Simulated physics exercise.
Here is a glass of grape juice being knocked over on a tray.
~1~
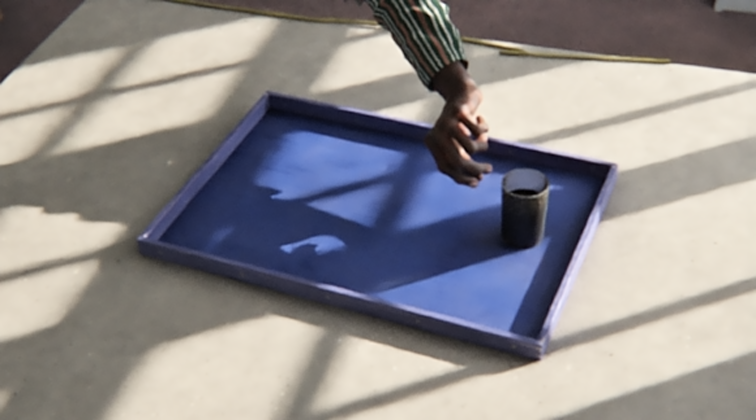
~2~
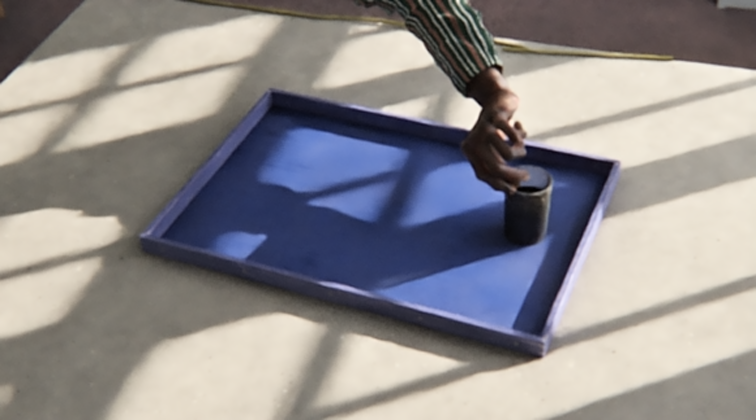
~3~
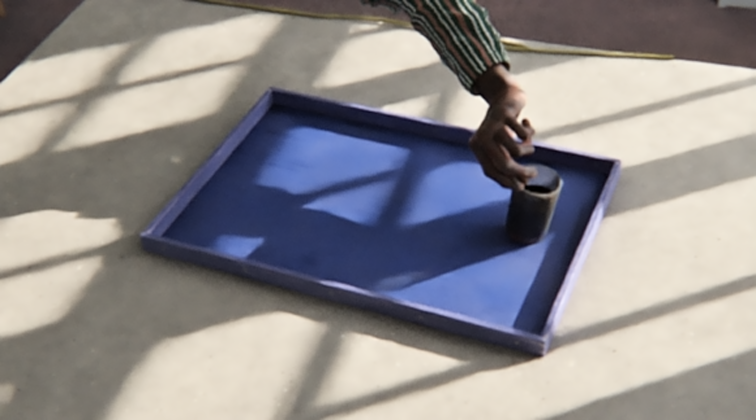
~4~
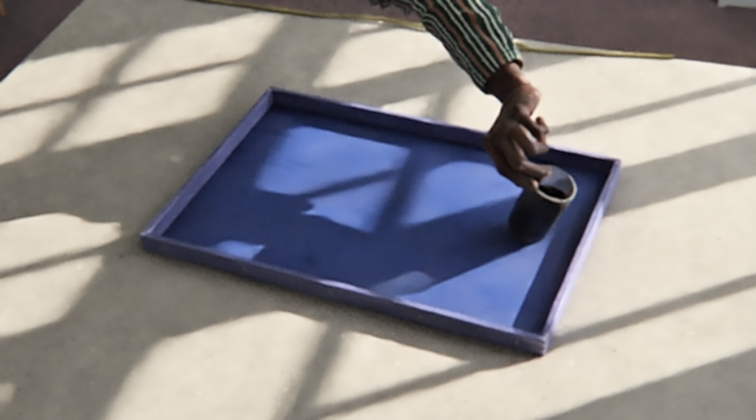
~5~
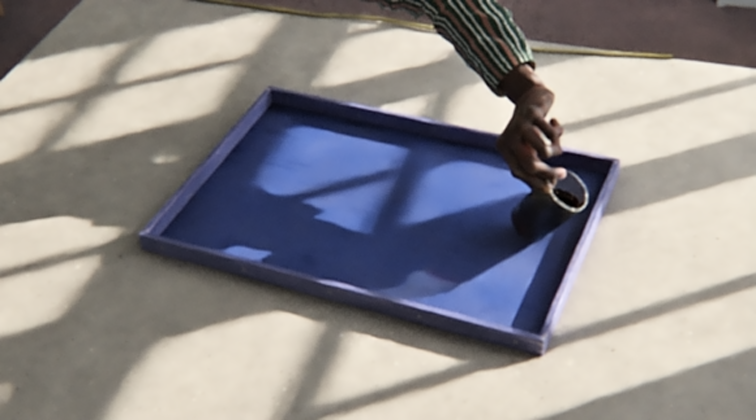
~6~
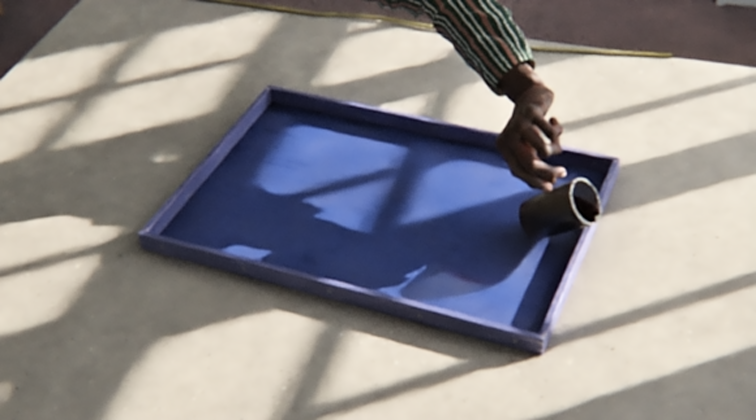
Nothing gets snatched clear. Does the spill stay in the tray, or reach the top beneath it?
It reaches the top.
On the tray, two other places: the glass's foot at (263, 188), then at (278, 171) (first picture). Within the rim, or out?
In the first try it keeps within the tray; in the second it is held by the rim.
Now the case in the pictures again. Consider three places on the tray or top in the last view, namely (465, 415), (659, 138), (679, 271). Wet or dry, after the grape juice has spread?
The first spot ends up outside the spill, the second outside the spill, and the third inside the spill.
Soon after, the glass lies across the rim; the puddle covers about as much as a plate; it is on the top, beyond the rim.
Later, the puddle covers about as much as a tray; it is on the top, beyond the rim.
In the end, the puddle covers about as much as a tray; it is on the top, beyond the rim.
